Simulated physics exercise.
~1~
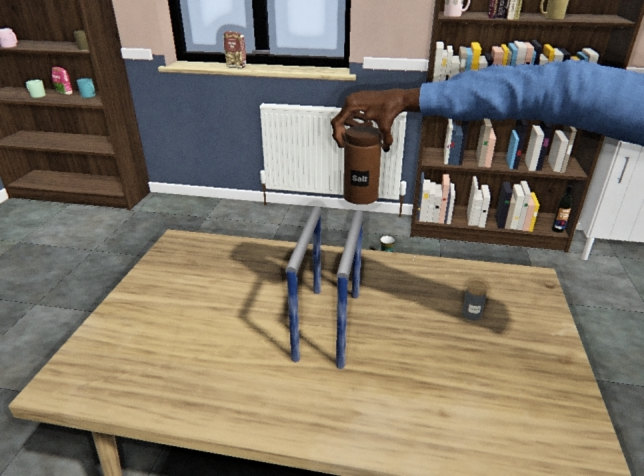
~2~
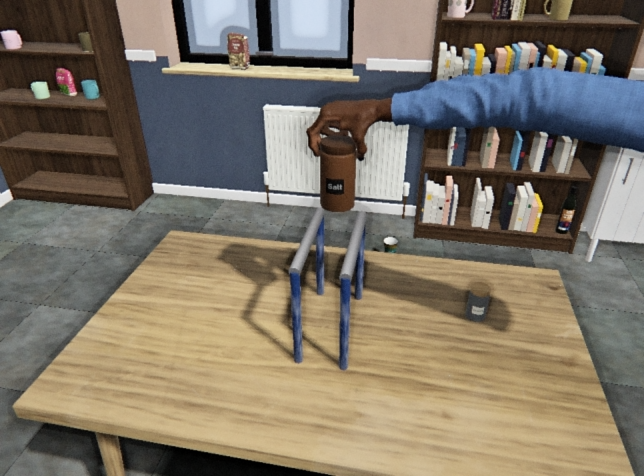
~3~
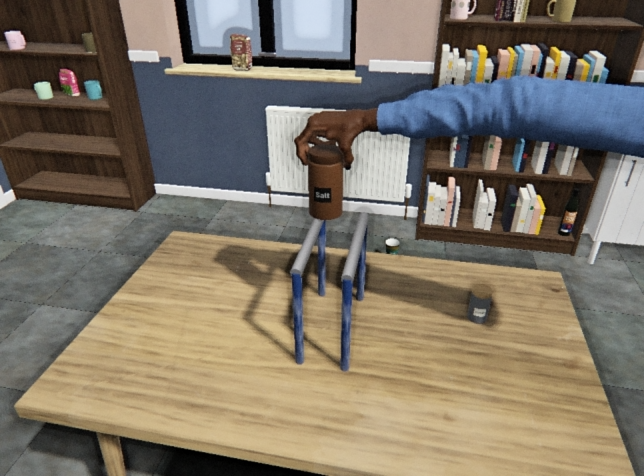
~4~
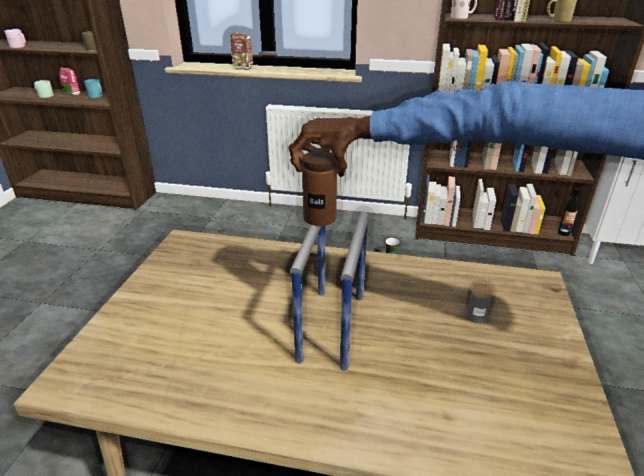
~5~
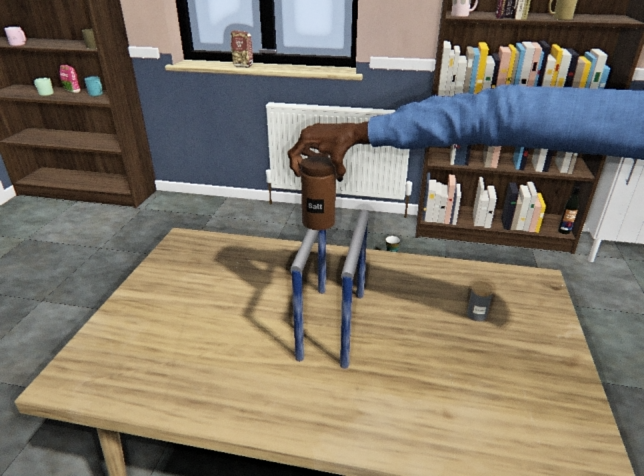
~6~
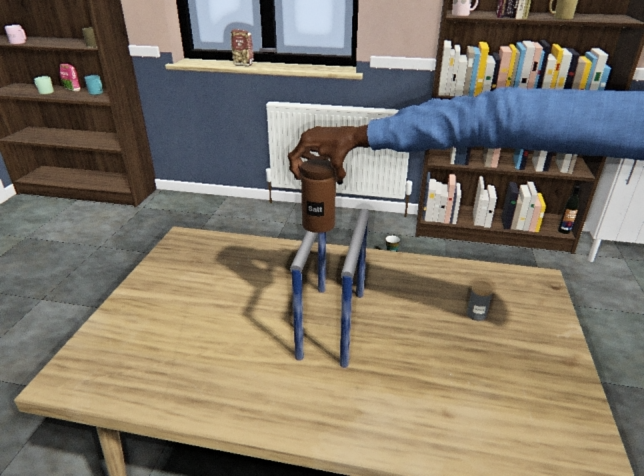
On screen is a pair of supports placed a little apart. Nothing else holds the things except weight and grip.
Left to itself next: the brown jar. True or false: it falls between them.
False.
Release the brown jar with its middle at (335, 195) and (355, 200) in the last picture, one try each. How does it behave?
On try one it slips past, and on try two it gets jammed.
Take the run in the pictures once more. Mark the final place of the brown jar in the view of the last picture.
It finishes at around (343, 225).
Then, 0.30 s later than the last frame, brown jar tilted by 30° near (334, 213).
Then, 0.40 s later than the last frame, brown jar tilted by 64° near (342, 224).
When it is over, lying over on the stand or table, brown jar; grey shaker as before. End places, in pixels of the last picture, brown jar near (343, 225). The jar stays on top.
